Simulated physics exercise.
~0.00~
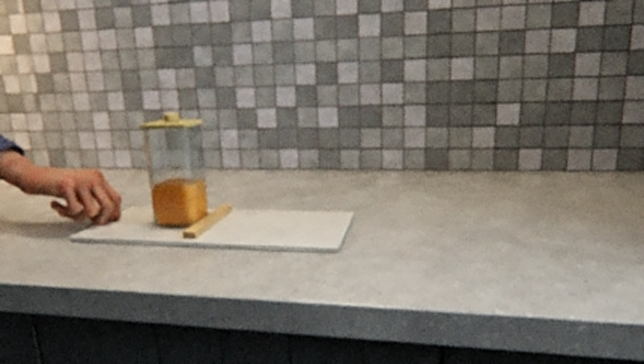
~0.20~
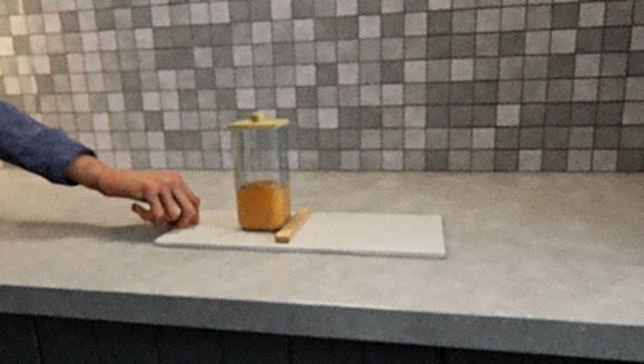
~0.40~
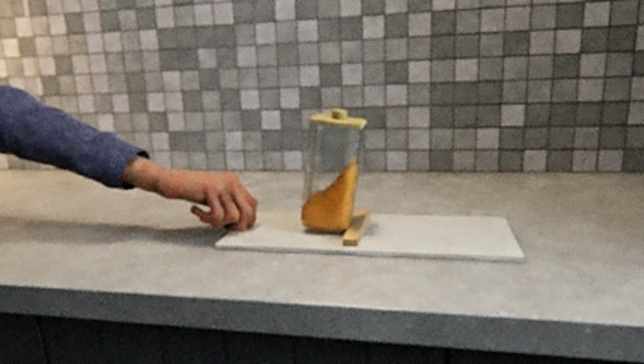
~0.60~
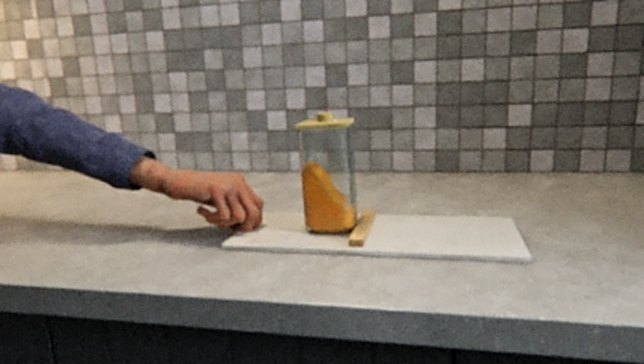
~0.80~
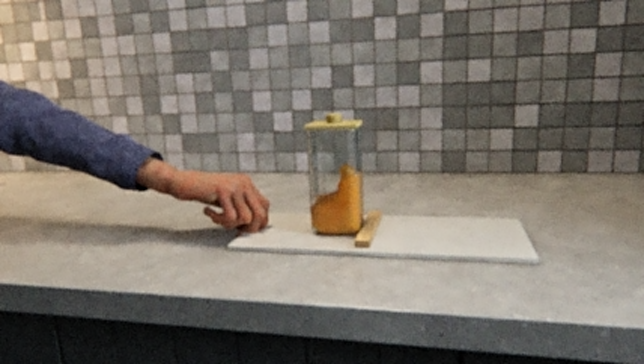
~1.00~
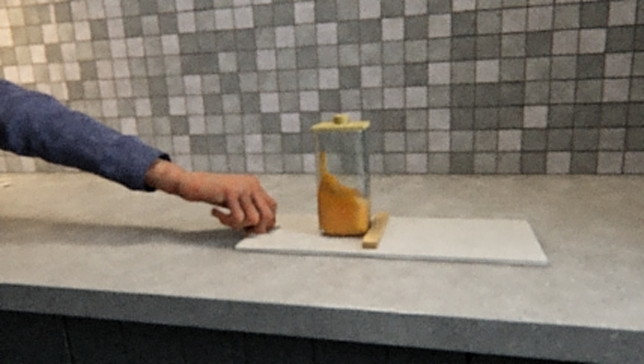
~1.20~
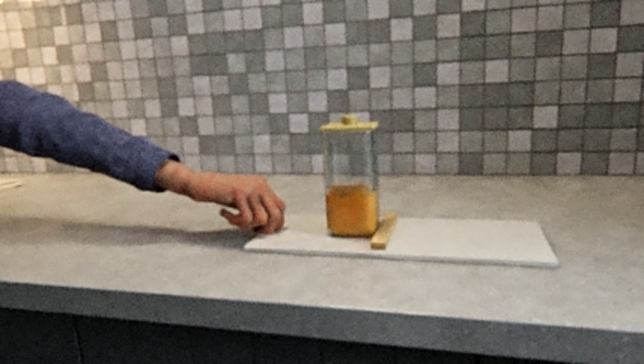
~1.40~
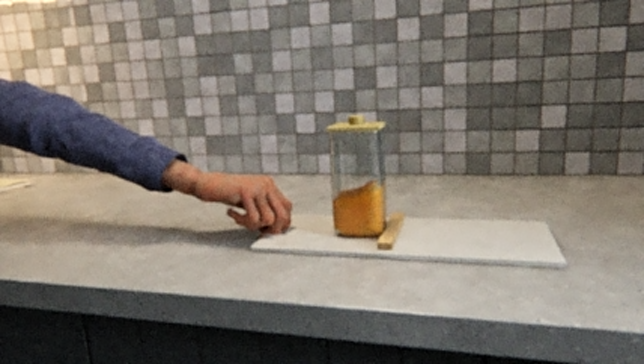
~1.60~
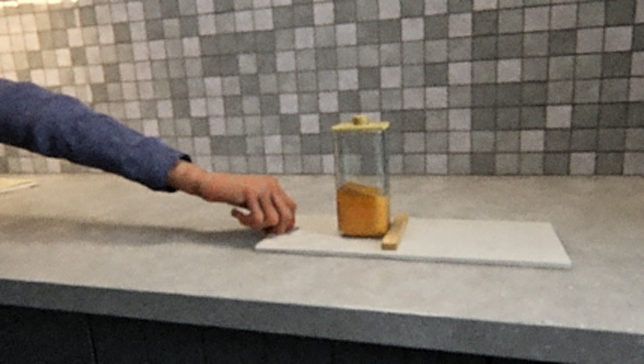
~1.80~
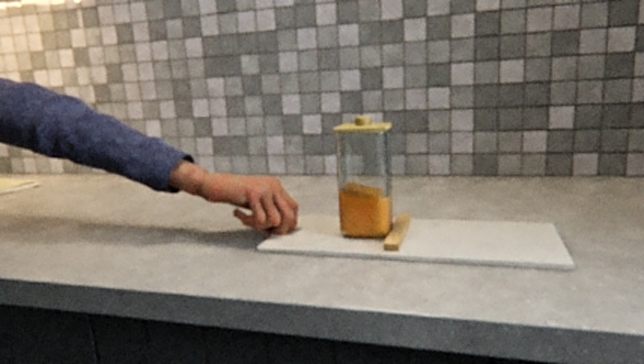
We see a hand slide a white board to the right along a gray counter, carrying a capped clear container of orange liquid beside a small wooden strip; as the board slows, the liquid sloshes and the container tips slightly, then settles back upright.
